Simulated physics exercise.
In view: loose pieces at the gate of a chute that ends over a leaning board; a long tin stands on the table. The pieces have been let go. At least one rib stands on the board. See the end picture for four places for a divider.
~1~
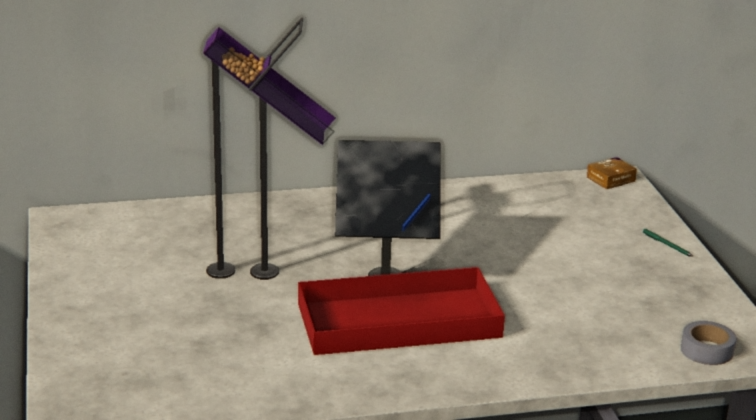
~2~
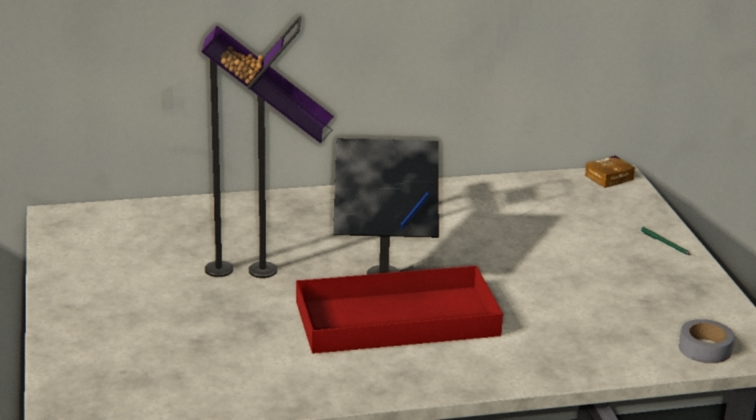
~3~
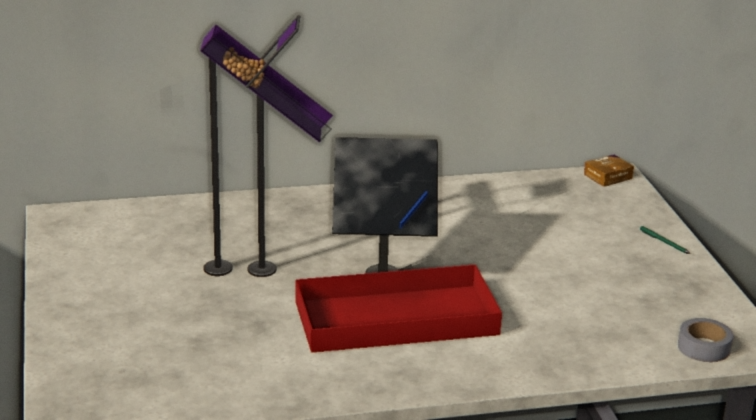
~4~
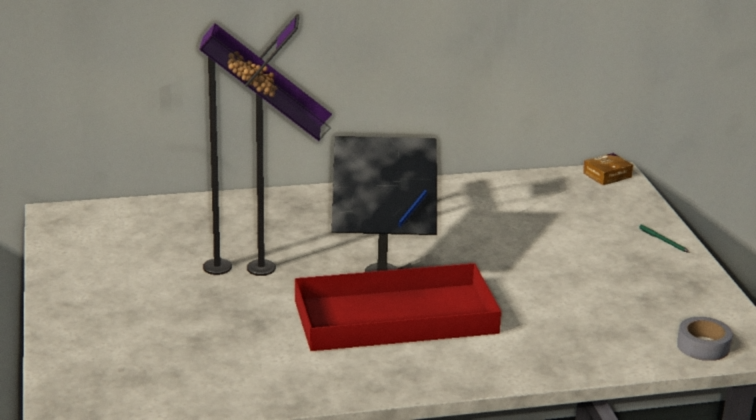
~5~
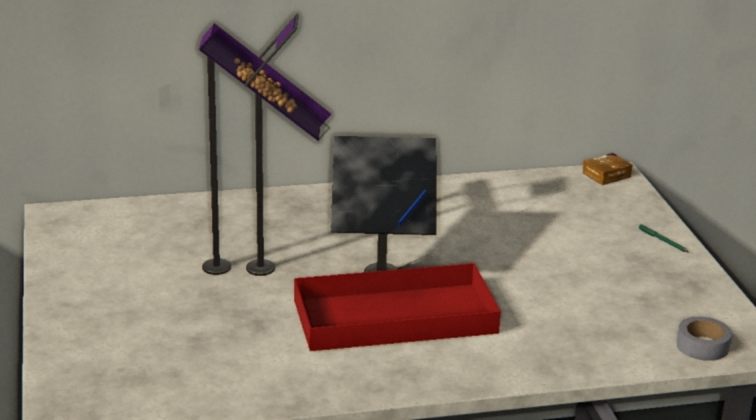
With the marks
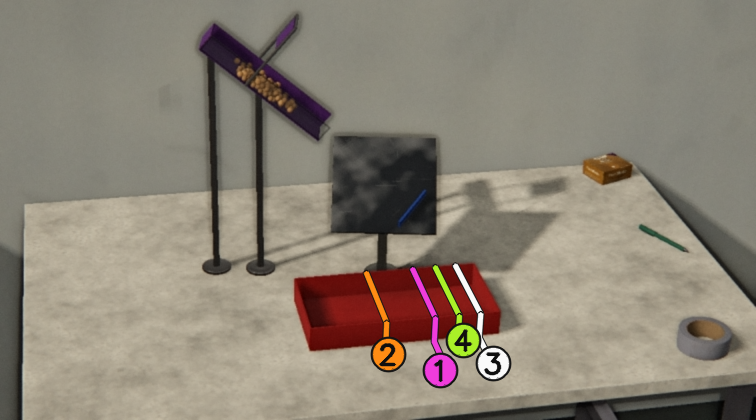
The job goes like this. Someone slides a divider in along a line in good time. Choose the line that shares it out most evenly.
2 works best here.
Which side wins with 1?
Left.
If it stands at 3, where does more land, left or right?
Left.
On the marked copy, line 1 crosses the front rim at (435, 317); line 2 crosses the front rim at (386, 322); line 3 crosses the front rim at (480, 313); line 4 crosses the front rim at (459, 315).
With 1, of what is caught, nearly all on the left of the divider, a stray few on the right.
With 2, of what is caught, about half on the left of the divider, about half on the right.
With 3, of what is caught, all on the left of the divider, none on the right.
With 4, of what is caught, nearly all on the left of the divider, a stray few on the right.
